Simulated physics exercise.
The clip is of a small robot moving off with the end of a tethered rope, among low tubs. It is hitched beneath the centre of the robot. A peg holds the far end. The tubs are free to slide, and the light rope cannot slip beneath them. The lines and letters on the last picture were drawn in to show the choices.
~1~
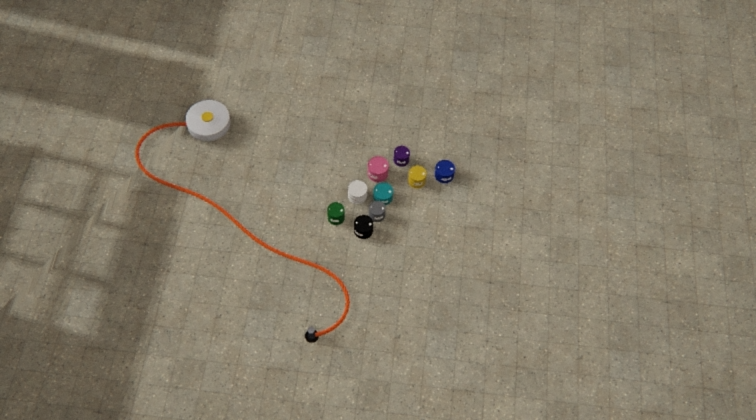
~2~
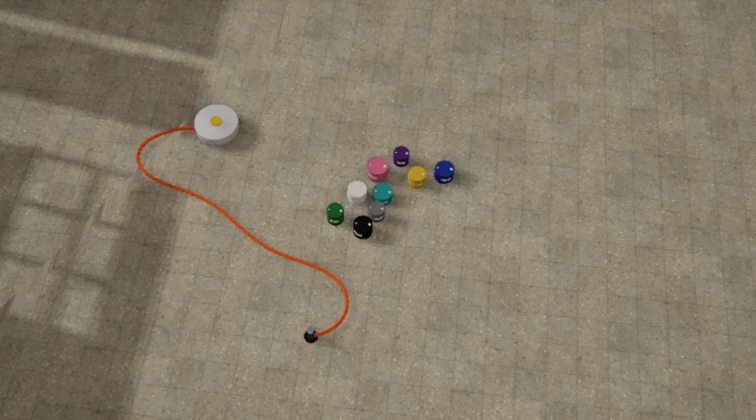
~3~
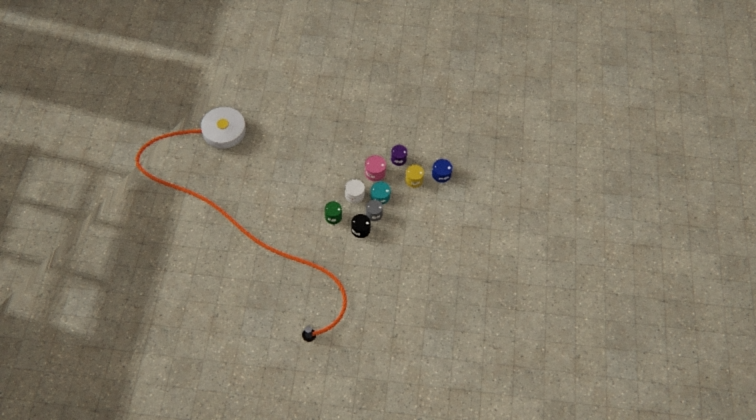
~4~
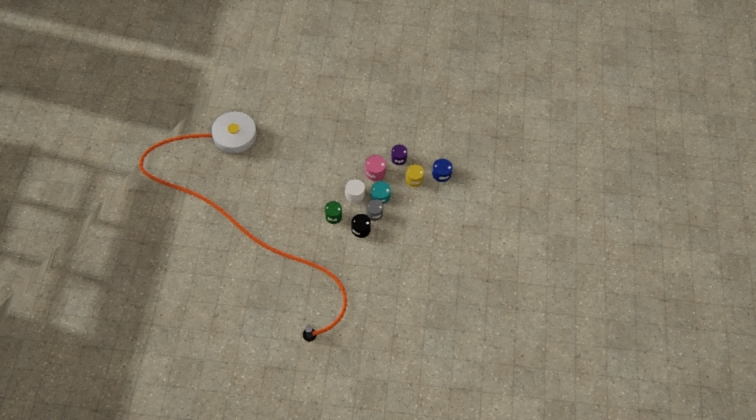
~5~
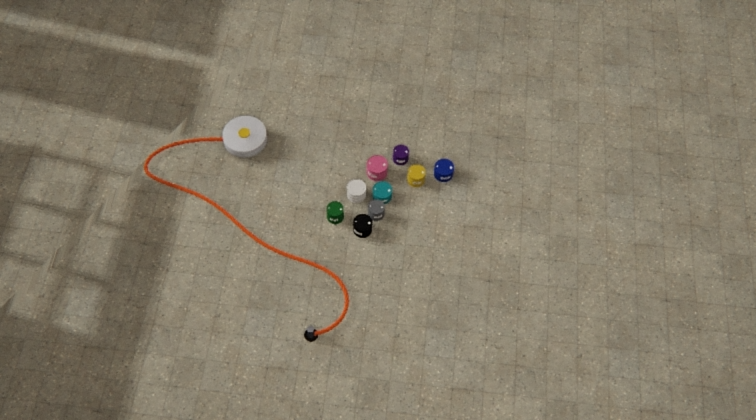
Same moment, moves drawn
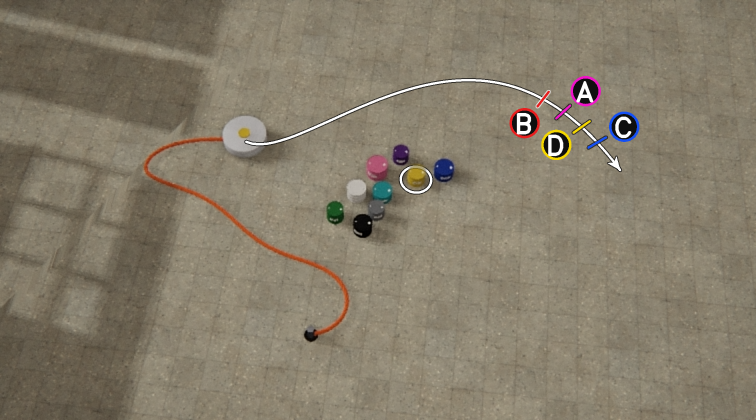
A small round white robot with a yellow centre starts at the upper left, an orange rope curving from it down to a peg. It slides a short way right and slightly down, drawing the rope's upper bend along, while the cluster of colourful tubs stays put.
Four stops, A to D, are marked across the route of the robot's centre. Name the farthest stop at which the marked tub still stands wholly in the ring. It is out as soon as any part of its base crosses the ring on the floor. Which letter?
C.
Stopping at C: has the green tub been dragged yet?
By then, yes.
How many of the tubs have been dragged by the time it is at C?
By then, four.
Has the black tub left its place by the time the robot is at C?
No.
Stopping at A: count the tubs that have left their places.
The count is none.
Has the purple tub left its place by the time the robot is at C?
By then, yes.
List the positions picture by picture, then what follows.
The first frame shows purple tub (402, 156); green tub (336, 214); blue tub (445, 172).
The second frame shows robot (217, 126); peg (311, 334).
The third frame shows robot (224, 128); grey tub (374, 211).
The fourth frame shows robot (234, 133); white tub (355, 191).
The fifth frame shows robot (245, 137); black tub (363, 226); purple tub (401, 155); green tub (335, 213).
On the copy, A at (563, 112); B at (543, 99); C at (597, 143); D at (582, 127); the ring at (416, 180); the route from (246, 142) via (447, 81) to (620, 170).
On C. First, robot (373, 98); yellow tub (416, 176).
Then, robot (502, 79); yellow tub (416, 176).
Finally, robot (599, 138); pink tub (386, 175); white tub (363, 194); yellow tub (417, 176); purple tub (406, 165); green tub (349, 216); the yellow tub is still in its ring.
By contrast, A is safe but short; B is safe but short; D is safe but short.
